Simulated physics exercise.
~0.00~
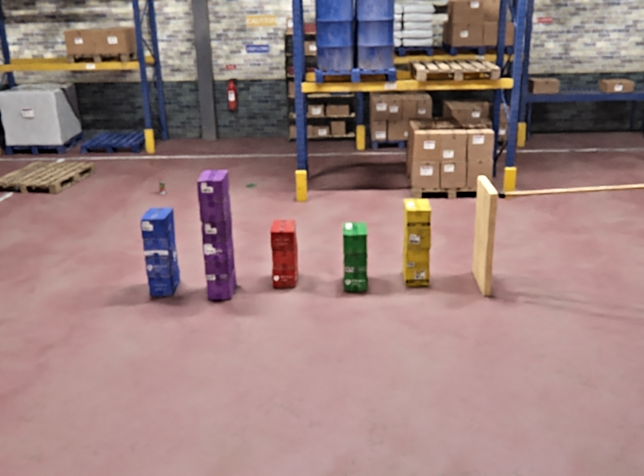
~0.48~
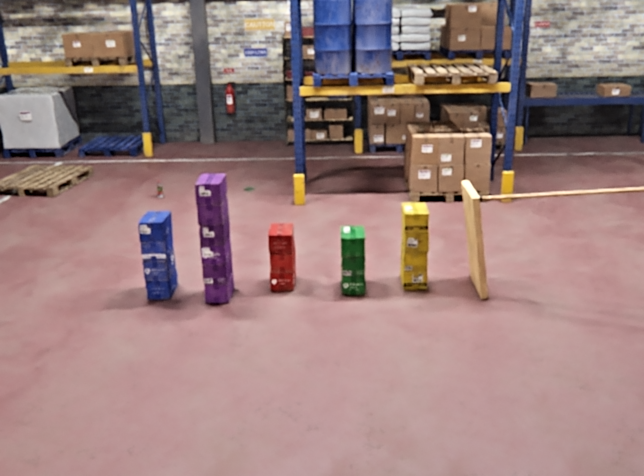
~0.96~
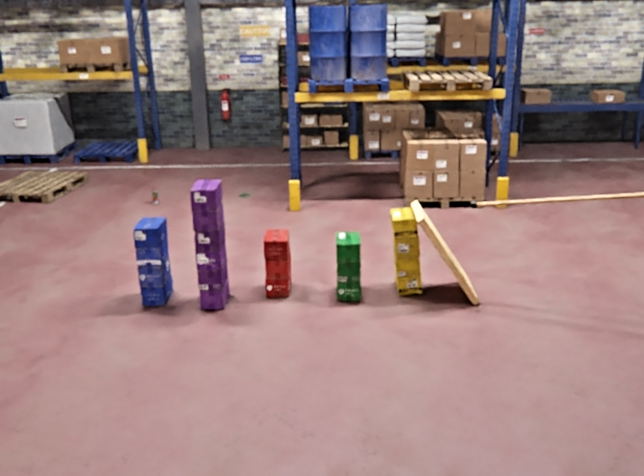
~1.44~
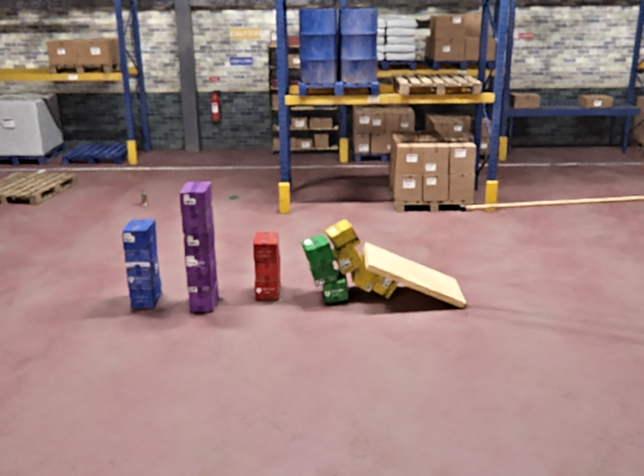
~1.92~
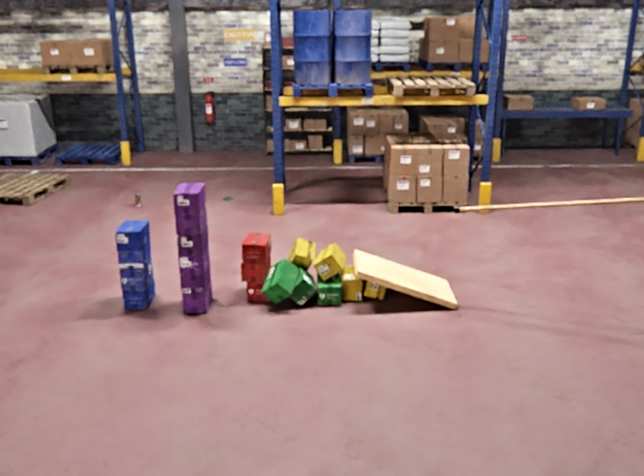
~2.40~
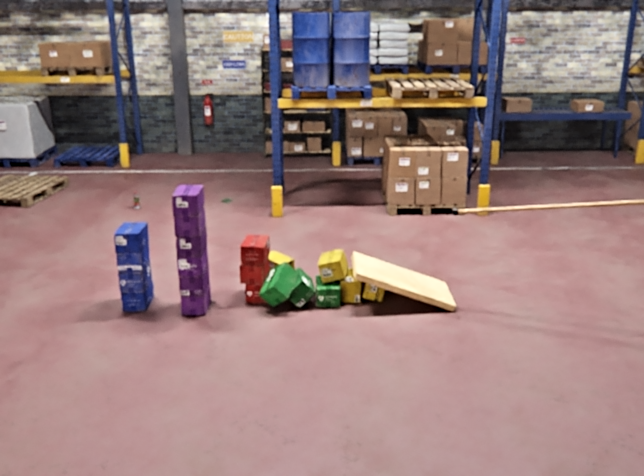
In this clip, a wooden board pushed near its top by a pole tips left into a yellow stack of parcels, which topples onto the green one; their parcels tumble against the red stack, which stays standing with the purple and blue ones as the board rests slanted.
